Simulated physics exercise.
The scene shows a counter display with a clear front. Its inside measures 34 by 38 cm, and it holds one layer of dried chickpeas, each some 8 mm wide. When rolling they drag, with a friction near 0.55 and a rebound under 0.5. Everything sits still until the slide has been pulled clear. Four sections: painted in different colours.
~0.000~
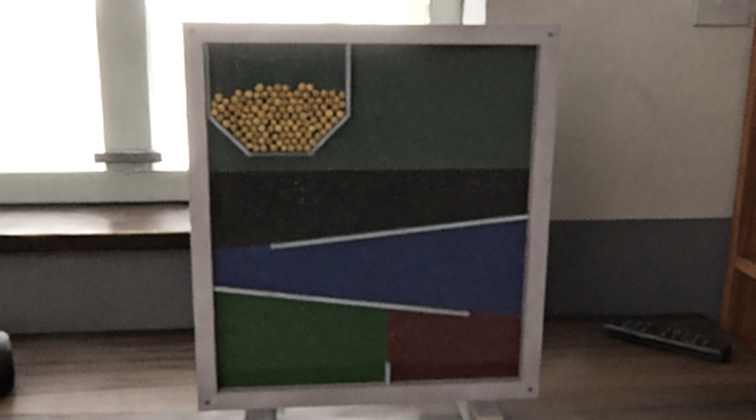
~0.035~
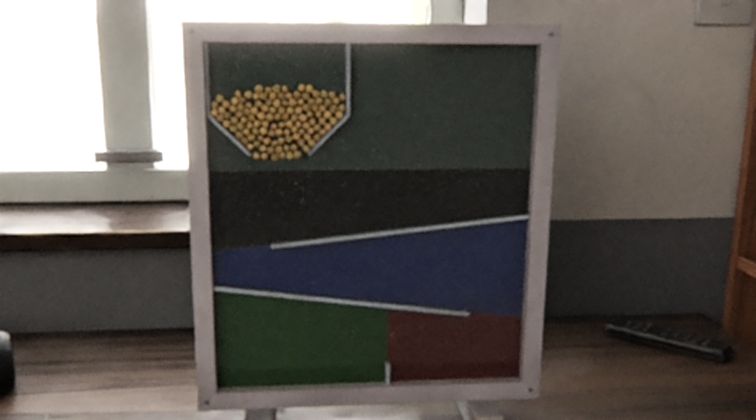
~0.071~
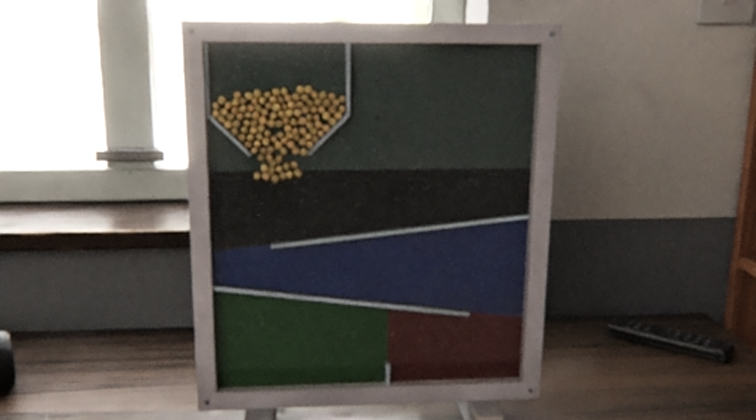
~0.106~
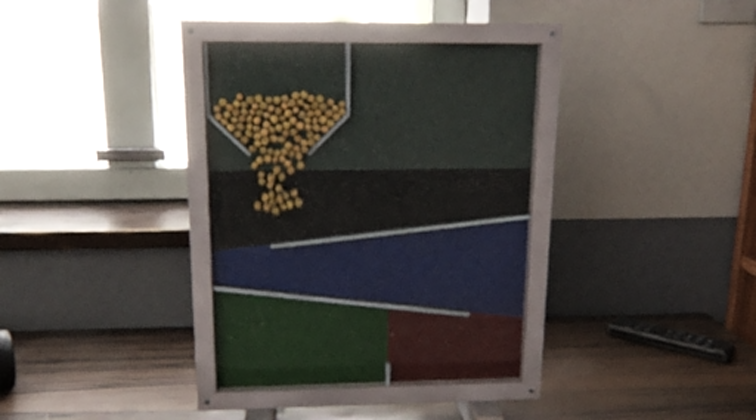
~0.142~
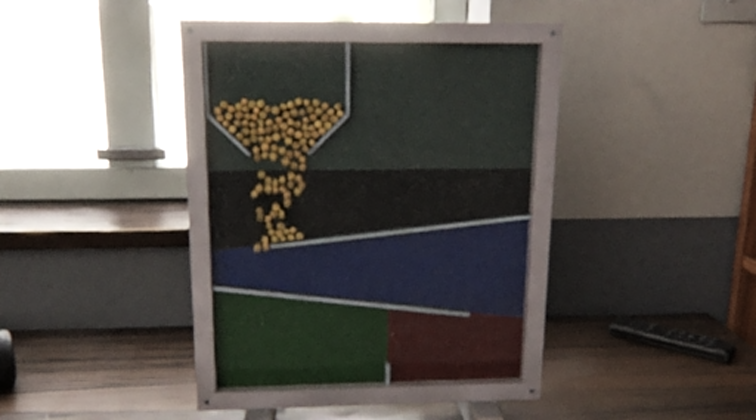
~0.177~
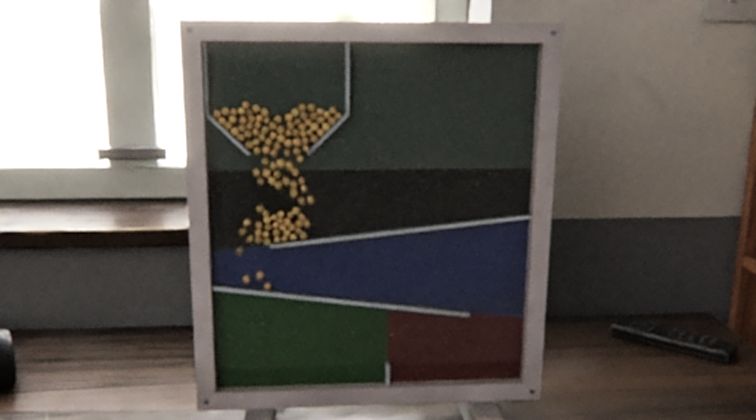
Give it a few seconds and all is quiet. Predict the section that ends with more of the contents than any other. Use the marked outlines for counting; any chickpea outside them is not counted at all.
I would say the one marked blue.
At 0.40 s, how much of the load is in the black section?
That part holds about 60 percent of it.
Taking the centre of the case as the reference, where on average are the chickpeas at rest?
The middle sits around 8 cm left of it and 5 cm below it.
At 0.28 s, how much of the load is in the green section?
Share: Some 0 per cent.
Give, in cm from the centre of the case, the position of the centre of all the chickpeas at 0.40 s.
About 10 cm left and 2 cm below.
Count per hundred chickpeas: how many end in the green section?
About 0 %.
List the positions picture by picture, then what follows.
About 120 chickpeas; chickpeas' middle (278, 116); red (452, 345), blue (399, 267), green (299, 340), black (359, 203); slide (247, 154) to (313, 153), in the first picture.
Chickpeas' middle (278, 117); 6 out, lowest chickpea (275, 157), in the second picture.
Chickpeas' middle (279, 124); 15 out, lowest chickpea (275, 178), in the third picture.
Chickpeas' middle (281, 140); 29 out, lowest chickpea (275, 211), in the fourth picture.
Chickpeas' middle (282, 151); 44 out, lowest chickpea (258, 248), in the fifth picture.
Chickpeas' middle (281, 164); 56 out, lowest chickpea (268, 286); wall ends (273, 246), (467, 314), (388, 365), (204, 38) to (248, 153), (309, 153) to (348, 39), in the sixth picture.
By 0.28 s, the chickpeas' middle is 10 cm left of and 2 cm above the centre; blue 20 %, black 55 %.
By 0.40 s, the chickpeas' middle is 10 cm left of and 2 cm below the centre; blue 40 %, black 60 %.
By 0.63 s, the chickpeas' middle is 9 cm left of and 4 cm below the centre; blue 55 %, black 45 %.
All still by 2.9 s, red 5 %, blue 65 %, green 0 %, black 35 %.
